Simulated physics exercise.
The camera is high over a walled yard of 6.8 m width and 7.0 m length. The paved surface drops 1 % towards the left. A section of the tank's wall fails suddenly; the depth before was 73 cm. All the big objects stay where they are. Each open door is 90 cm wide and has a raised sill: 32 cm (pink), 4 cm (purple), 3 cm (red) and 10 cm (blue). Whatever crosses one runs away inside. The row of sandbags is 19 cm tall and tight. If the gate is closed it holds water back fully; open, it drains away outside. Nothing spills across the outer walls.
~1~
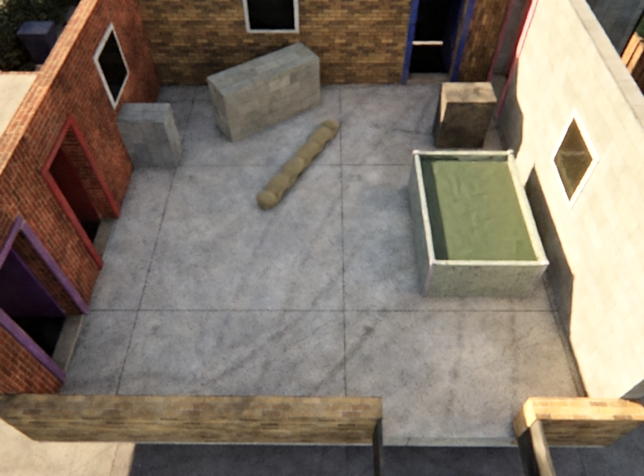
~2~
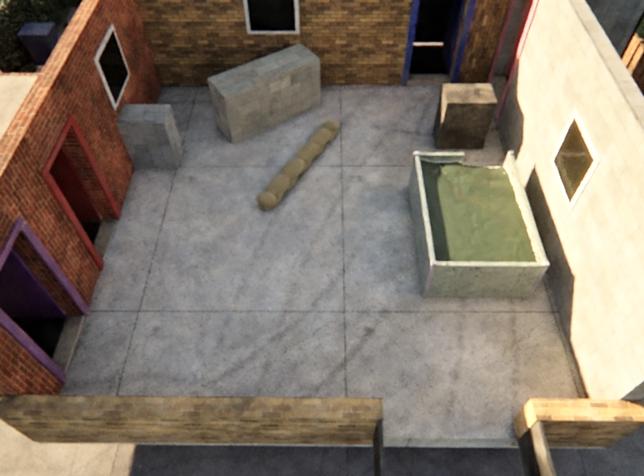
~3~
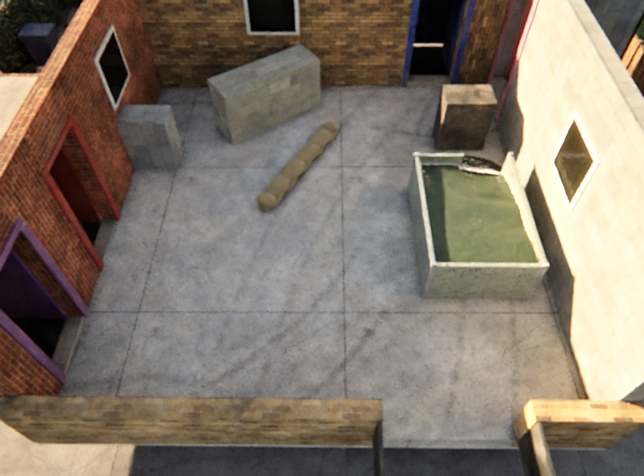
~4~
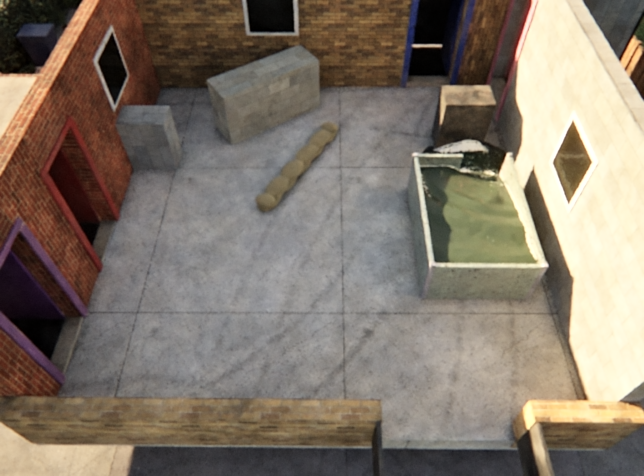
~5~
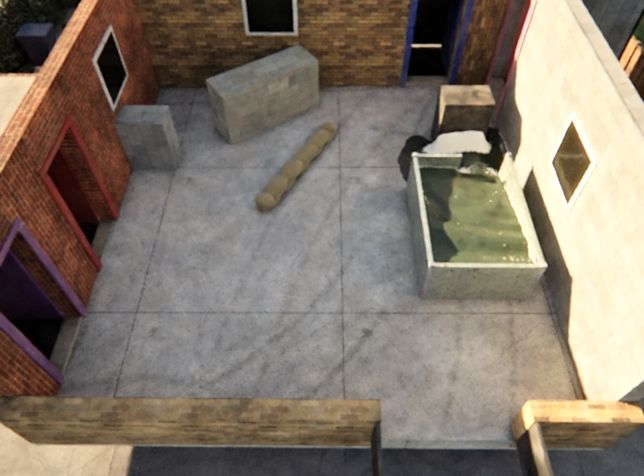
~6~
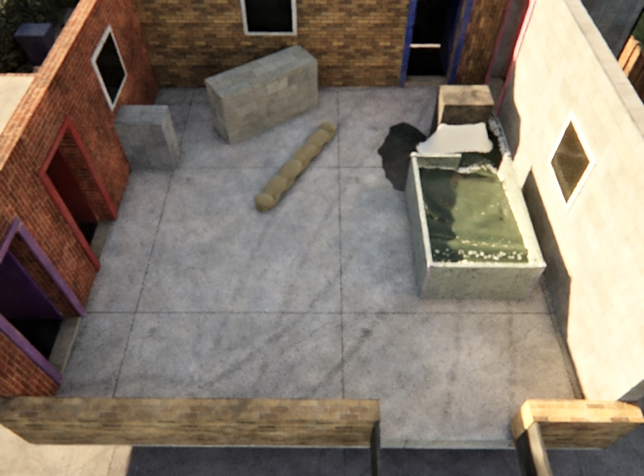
In a walled yard, water pours from the tank's far side and spreads leftward.
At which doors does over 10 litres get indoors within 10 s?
The water let in: At the pink door it stays under the limit; at the purple door it goes over the limit; at the red door it passes the limit; at the blue door it goes over the limit.
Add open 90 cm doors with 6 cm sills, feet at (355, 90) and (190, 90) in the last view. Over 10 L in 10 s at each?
In that order: Above, below.
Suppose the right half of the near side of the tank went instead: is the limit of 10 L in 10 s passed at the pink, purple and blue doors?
Then: Pink not over, purple past it, blue below.
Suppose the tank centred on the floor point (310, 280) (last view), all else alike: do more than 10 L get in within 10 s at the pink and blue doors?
Against that limit: Pink not over, blue over.
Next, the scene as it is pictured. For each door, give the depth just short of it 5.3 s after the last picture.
In cm: Pink 10, purple 4, red 4, blue 9.
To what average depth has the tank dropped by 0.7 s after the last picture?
About 51 cm.
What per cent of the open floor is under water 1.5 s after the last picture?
Some 25 per cent of it.
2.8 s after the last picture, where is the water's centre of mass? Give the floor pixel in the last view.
Around (419, 185).
Then, 0.7 s after the last picture water covers 15 % of the floor and is deepest (48 cm) near (458, 154); pink door 9 cm at the sill, 0 L in, purple door not reached, red door not reached, blue door 4 cm at the sill, 0 L in.
Then, 1.5 s after the last picture water covers 25 % of the floor and is deepest (40 cm) near (467, 154); pink door 19 cm at the sill, 0 L in, purple door not reached, red door not reached, blue door 16 cm at the sill, 9 L in.
Then, 2.8 s after the last picture water covers 40 % of the floor and is deepest (30 cm) near (467, 154); pink door 14 cm at the sill, 0 L in, purple door not reached, red door not reached, blue door 13 cm at the sill, 29 L in.
Then, 5.3 s after the last picture water covers 75 % of the floor and is deepest (18 cm) near (467, 154); pink door 10 cm at the sill, 0 L in, purple door 4 cm at the sill, 0 L in, red door 4 cm at the sill, 0 L in, blue door 9 cm at the sill, 40 L in.
Then, 9.3 s after the last picture water covers 90 % of the floor and is deepest (10 cm) near (458, 154); pink door 7 cm at the sill, 0 L in, purple door 10 cm at the sill, 34 L in, red door 7 cm at the sill, 32 L in, blue door 6 cm at the sill, 40 L in.
